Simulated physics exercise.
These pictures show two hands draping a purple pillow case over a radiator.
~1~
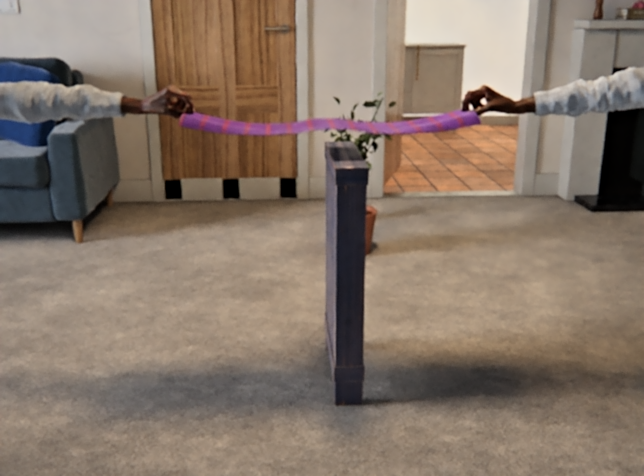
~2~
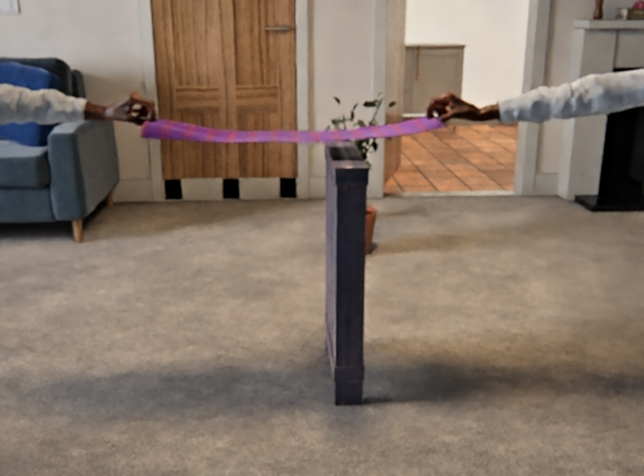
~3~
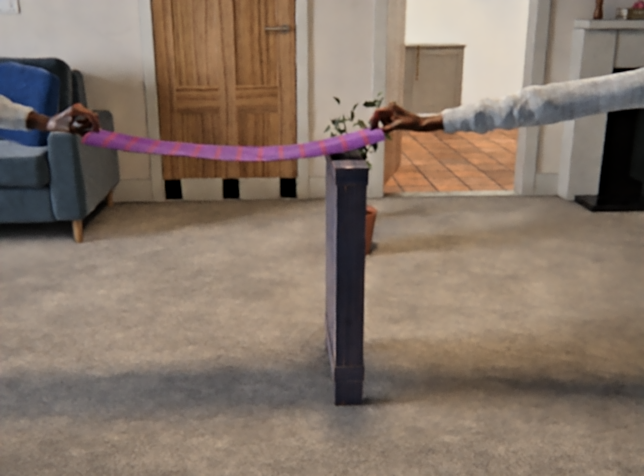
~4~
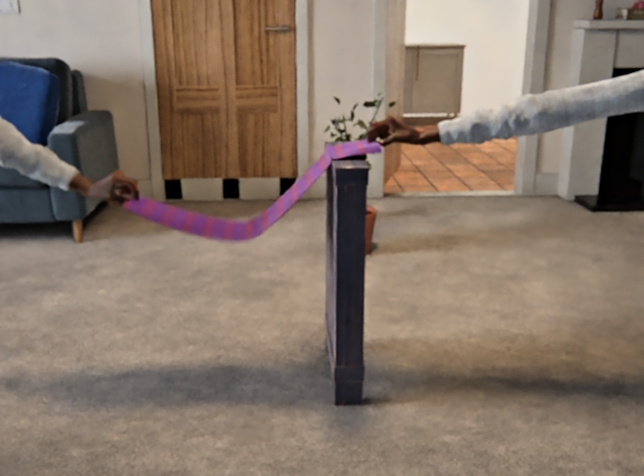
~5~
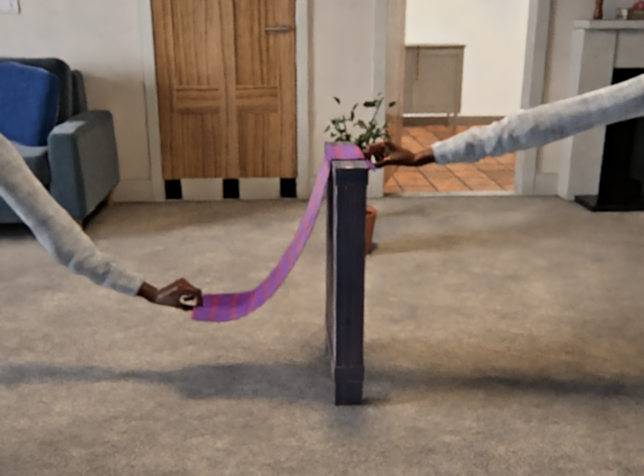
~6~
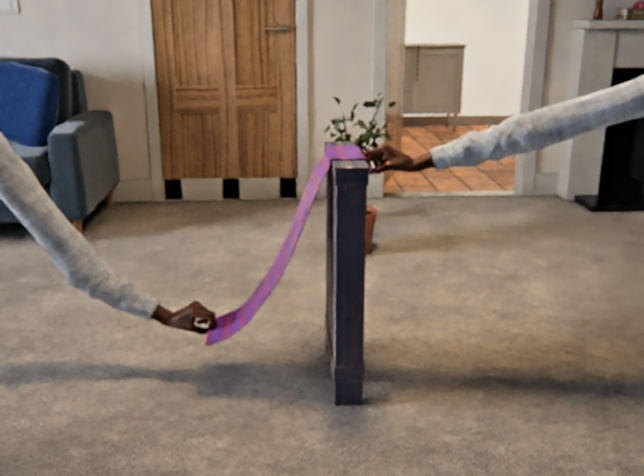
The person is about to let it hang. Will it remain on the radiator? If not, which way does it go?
As it turns out, the purple pillow case drops leftwards.
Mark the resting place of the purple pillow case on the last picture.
Around (291, 374).
Then, 0.26 s on from there, pillow case sliding left.
Then, 0.52 s on from there, pillow case in a heap on the floor near (294, 372).
In the end, pillow case in a heap on the floor near (291, 374). The purple pillow case slips off to the left.
